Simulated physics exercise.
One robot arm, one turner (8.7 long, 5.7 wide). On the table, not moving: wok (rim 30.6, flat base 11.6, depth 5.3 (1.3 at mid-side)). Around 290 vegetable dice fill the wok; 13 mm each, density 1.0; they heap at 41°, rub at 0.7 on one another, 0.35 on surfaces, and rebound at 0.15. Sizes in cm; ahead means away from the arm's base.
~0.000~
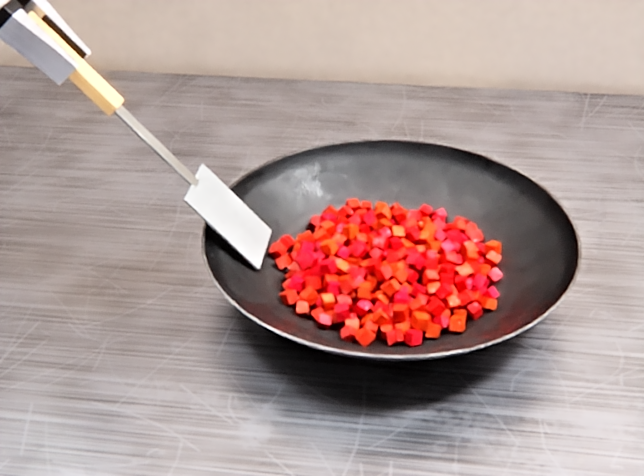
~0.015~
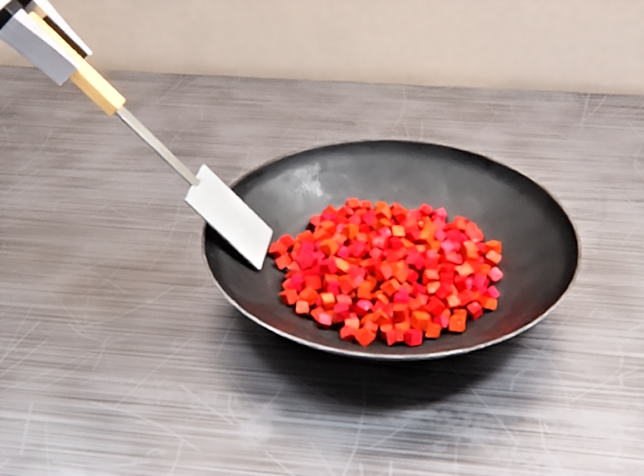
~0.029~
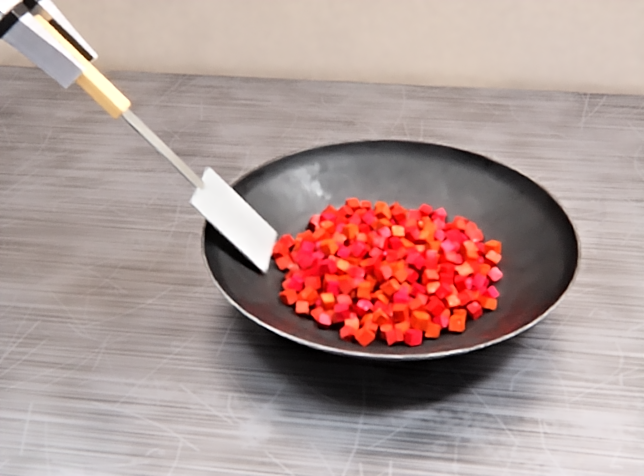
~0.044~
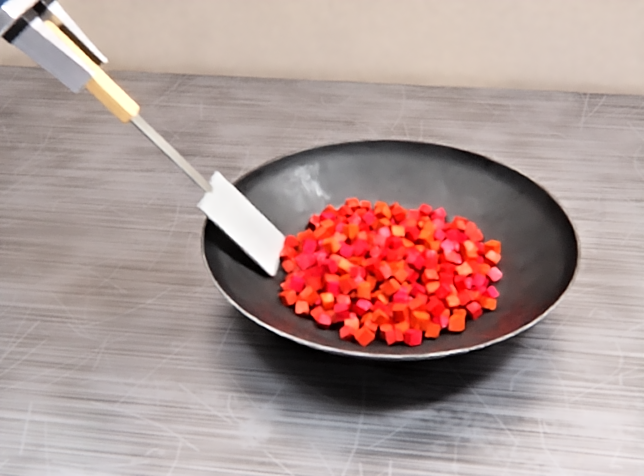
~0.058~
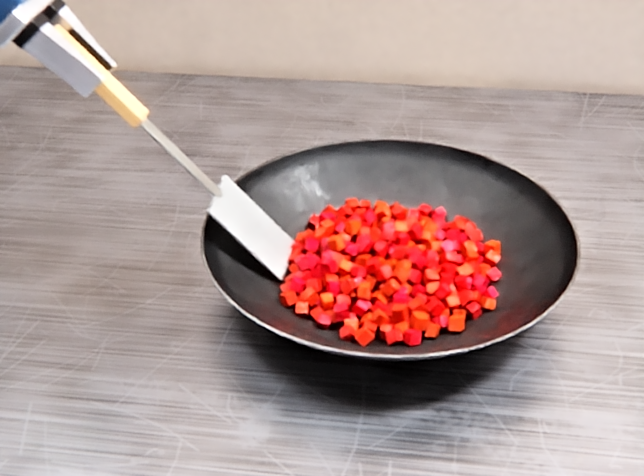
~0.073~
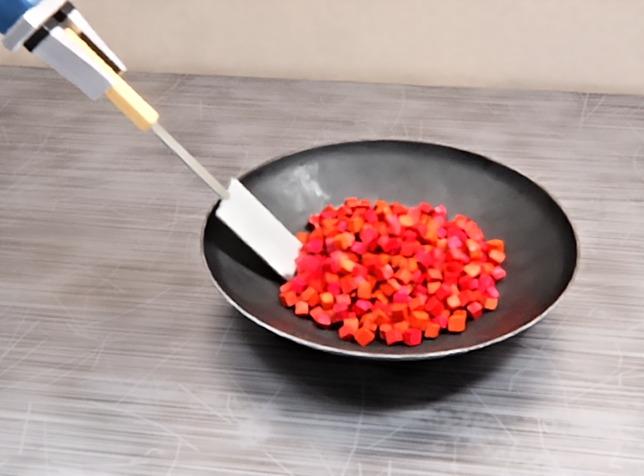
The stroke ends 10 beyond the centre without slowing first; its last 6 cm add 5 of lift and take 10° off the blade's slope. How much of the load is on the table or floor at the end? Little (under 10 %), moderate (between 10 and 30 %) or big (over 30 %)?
Share on the table or floor: Little (under 10 %).
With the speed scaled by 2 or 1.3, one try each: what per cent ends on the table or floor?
About 15 and 10 per cent.
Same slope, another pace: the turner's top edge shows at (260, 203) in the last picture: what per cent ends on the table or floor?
Some 10 per cent.
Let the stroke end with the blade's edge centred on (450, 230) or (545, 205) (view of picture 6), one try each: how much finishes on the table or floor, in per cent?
Some 0 and 20 per cent.
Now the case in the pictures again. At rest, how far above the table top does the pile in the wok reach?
About 6.0 cm.
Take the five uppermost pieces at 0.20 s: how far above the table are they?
Roughly 4 cm.
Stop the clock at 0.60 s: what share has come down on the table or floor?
Some 5 per cent.
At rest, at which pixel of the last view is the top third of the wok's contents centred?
At about (513, 262).
After 0.20 s, sloping 49°, highest piece 4 above the table; 288 in the wok.
After 0.33 s, sloping 46°, highest piece 7 above the table; 287 in the wok, 1 on the blade or in flight.
After 0.60 s, sloping 39°, highest piece 6 above the table; 277 in the wok, 10 on the table or floor, 1 on the blade or in flight.
After 1.65 s, sloping 39°, highest piece 6 above the table; 277 in the wok, 11 on the table or floor.
At rest, 277 in the wok, 11 on the table or floor. That is 4 % on the table or floor.
